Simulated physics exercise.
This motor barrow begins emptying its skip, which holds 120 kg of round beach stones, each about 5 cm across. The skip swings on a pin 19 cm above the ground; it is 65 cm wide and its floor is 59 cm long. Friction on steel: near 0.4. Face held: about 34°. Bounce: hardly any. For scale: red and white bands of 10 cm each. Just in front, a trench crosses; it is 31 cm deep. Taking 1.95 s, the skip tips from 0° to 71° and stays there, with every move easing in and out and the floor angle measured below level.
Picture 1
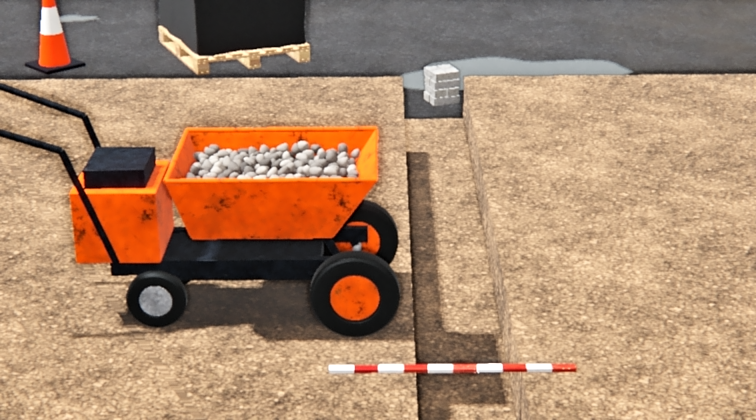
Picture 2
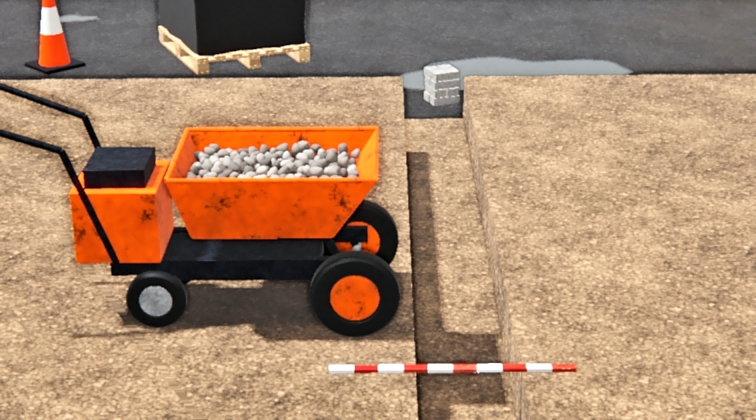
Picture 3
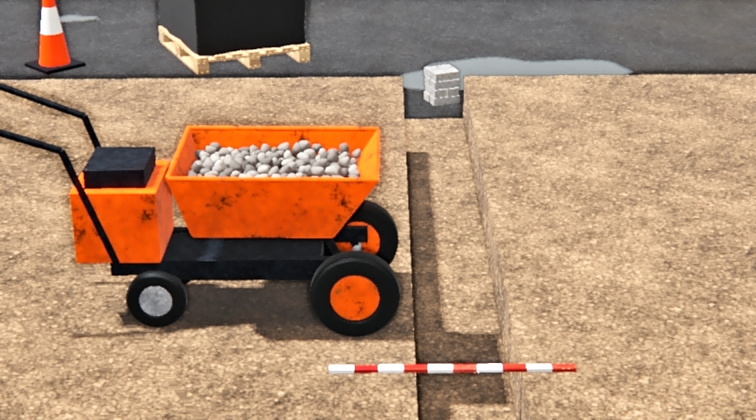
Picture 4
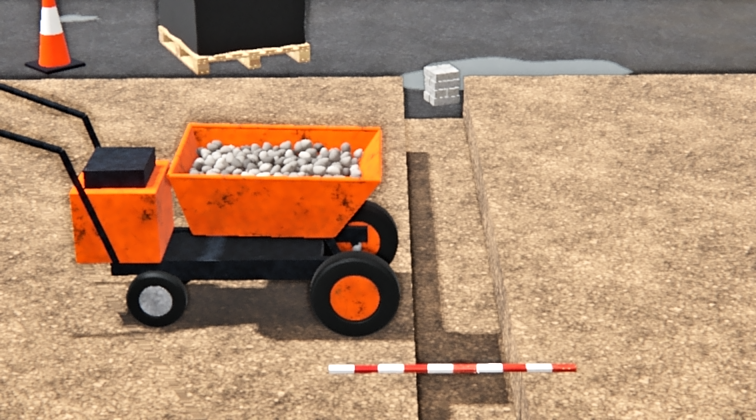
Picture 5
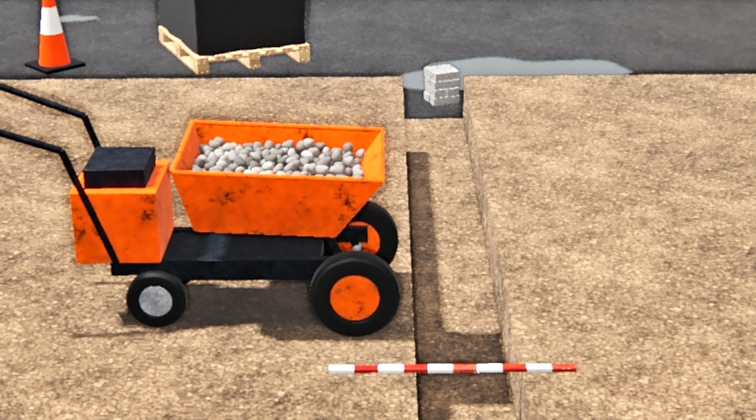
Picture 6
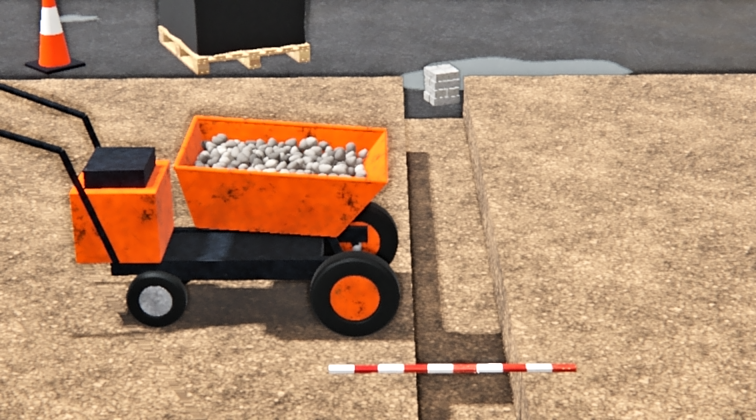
Orange skip of rounded stones on a motor barrow tilting slightly forward to the right, its rear edge rising beside a narrow trench.
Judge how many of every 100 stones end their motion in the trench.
I would put it near 43 out of 100.
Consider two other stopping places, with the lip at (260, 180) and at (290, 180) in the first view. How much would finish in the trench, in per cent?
That gives roughly 90 per cent and roughly 100 per cent.
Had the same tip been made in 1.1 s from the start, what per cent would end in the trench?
About 30 percent, I'd say.
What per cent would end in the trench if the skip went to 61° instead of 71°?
About 45 per cent would end up in the trench.
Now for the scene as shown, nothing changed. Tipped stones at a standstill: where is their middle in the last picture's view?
The stones end up centred near (530, 299).
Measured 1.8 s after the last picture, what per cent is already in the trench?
By that moment, roughly 15 per cent of the load.
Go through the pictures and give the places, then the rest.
The skip is at 0°, its lip at (376, 180); the top of the load is at (267, 158), in the first picture.
Lip at (376, 180), floor tilted 0°, highest stones at (267, 157), in the second picture.
Lip at (378, 181), floor tilted 1°, highest stones at (253, 157), in the third picture.
The skip is at 2°, its lip at (380, 181); the top of the load is at (255, 156), in the fourth picture.
Lip at (383, 181), floor tilted 3°, highest stones at (238, 154), in the fifth picture.
Lip at (386, 182), floor tilted 5°, highest stones at (241, 151), in the sixth picture.
Then, 1.2 s after the last picture the floor is at 60°, 99 % in the skip, 1 % in the trench; the foremost stones are at (491, 238).
Then, 1.8 s after the last picture the floor is at 71°, 36 % in the skip, 15 % in the trench, 49 % past the trench; the foremost stones are at (652, 306).
Then, 2.1 s after the last picture the floor is at 71°, 15 % in the skip, 25 % in the trench, 60 % past the trench; the foremost stones are at (730, 315).
Then, 4.0 s after the last picture the floor is at 71°, 0 % in the skip, 43 % in the trench, 57 % past the trench; the foremost stones are past the picture's edge.
